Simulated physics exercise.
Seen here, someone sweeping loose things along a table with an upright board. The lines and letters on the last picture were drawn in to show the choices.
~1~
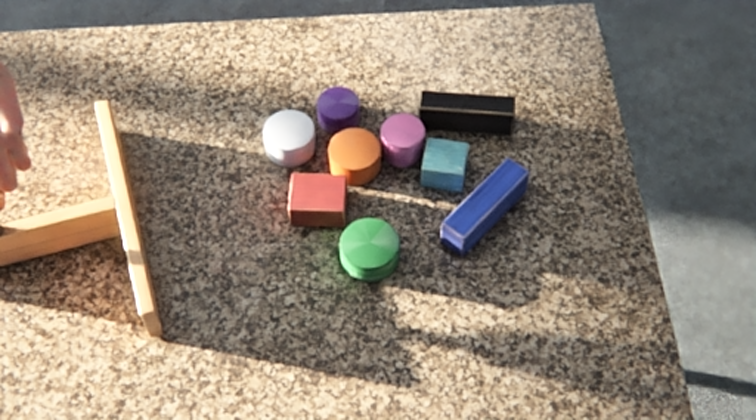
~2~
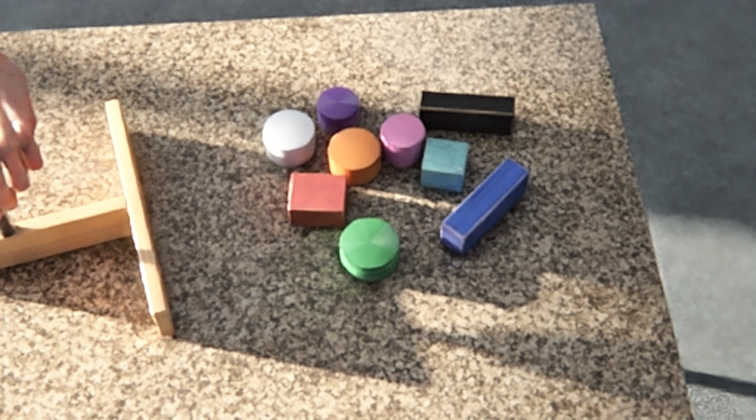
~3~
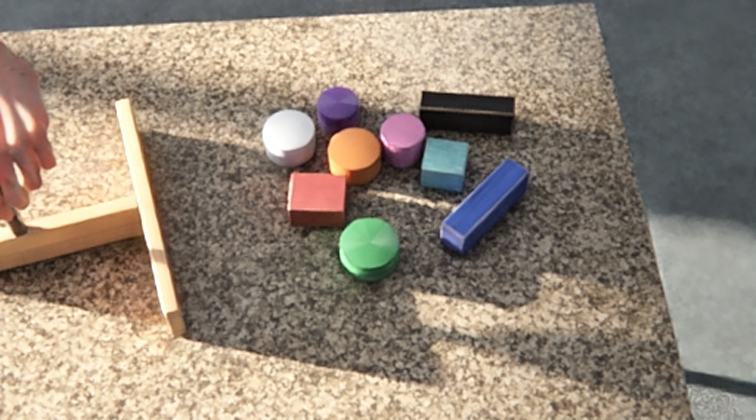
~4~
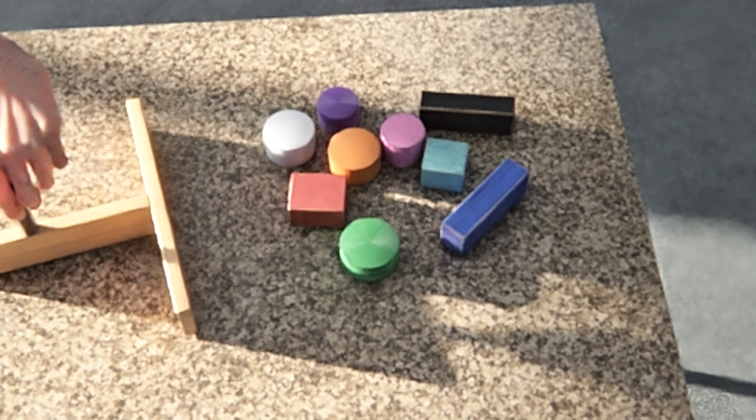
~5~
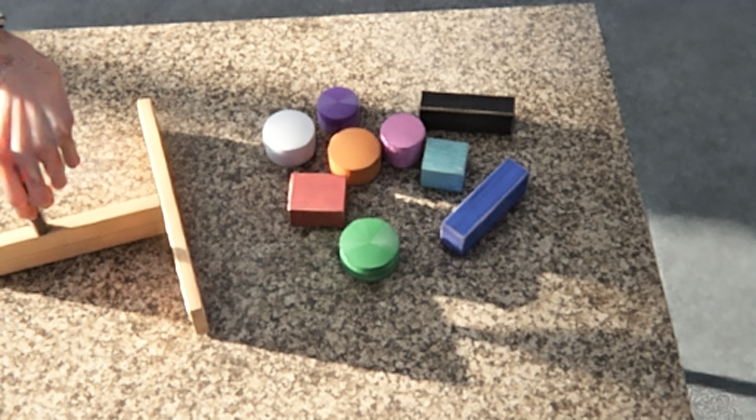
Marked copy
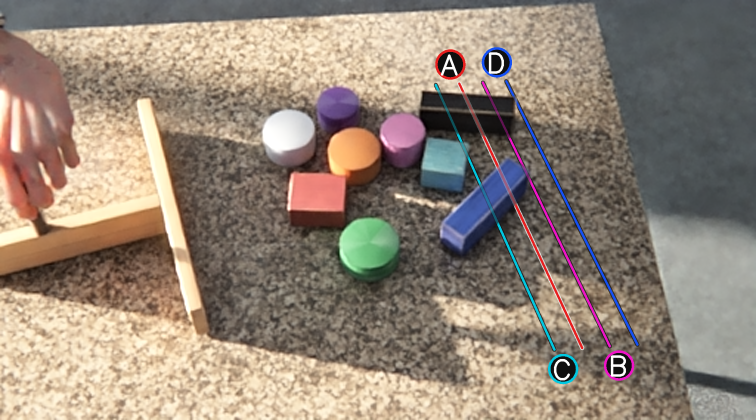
A hand at the left edge grips a wooden T-shaped board on a speckled stone tabletop, seen from above in strong sunlight and shadow. To its right sit white, purple, orange, pink and green round tins, with a red block, a small teal block, a black bar and a slanted blue stick. The hand slides the upright board slowly a short way right, while the objects and camera stay still.
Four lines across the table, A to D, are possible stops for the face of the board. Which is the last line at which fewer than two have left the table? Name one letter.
No second one falls up to D.
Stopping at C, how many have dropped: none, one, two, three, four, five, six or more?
In all, none.
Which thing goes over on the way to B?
The blue stick.
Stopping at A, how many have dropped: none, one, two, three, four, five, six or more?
In all, none.
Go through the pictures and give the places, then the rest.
Purple tin (339, 111); pink tin (403, 140); red block (319, 200), in the first picture.
Board (134, 199); orange tin (355, 157), in the second picture.
Board (146, 199); blue stick (485, 206), in the third picture.
Board (157, 198); green tin (370, 250), in the fourth picture.
Board (168, 197); purple tin (339, 111); pink tin (403, 140); red block (319, 200), in the fifth picture.
On the marked copy, A at (516, 205); B at (541, 203); C at (490, 206); D at (567, 202).
Following D. Soon after the start, board (312, 190); purple tin (349, 104); white tin (322, 132).
Later, board (454, 182); blue stick (563, 201); purple tin (370, 82).
In the end, board (567, 176); blue stick over the edge; turquoise block (633, 164); one fallen.
As for the rest, A is within the limit but short; B is within the limit but short; C is within the limit but short.
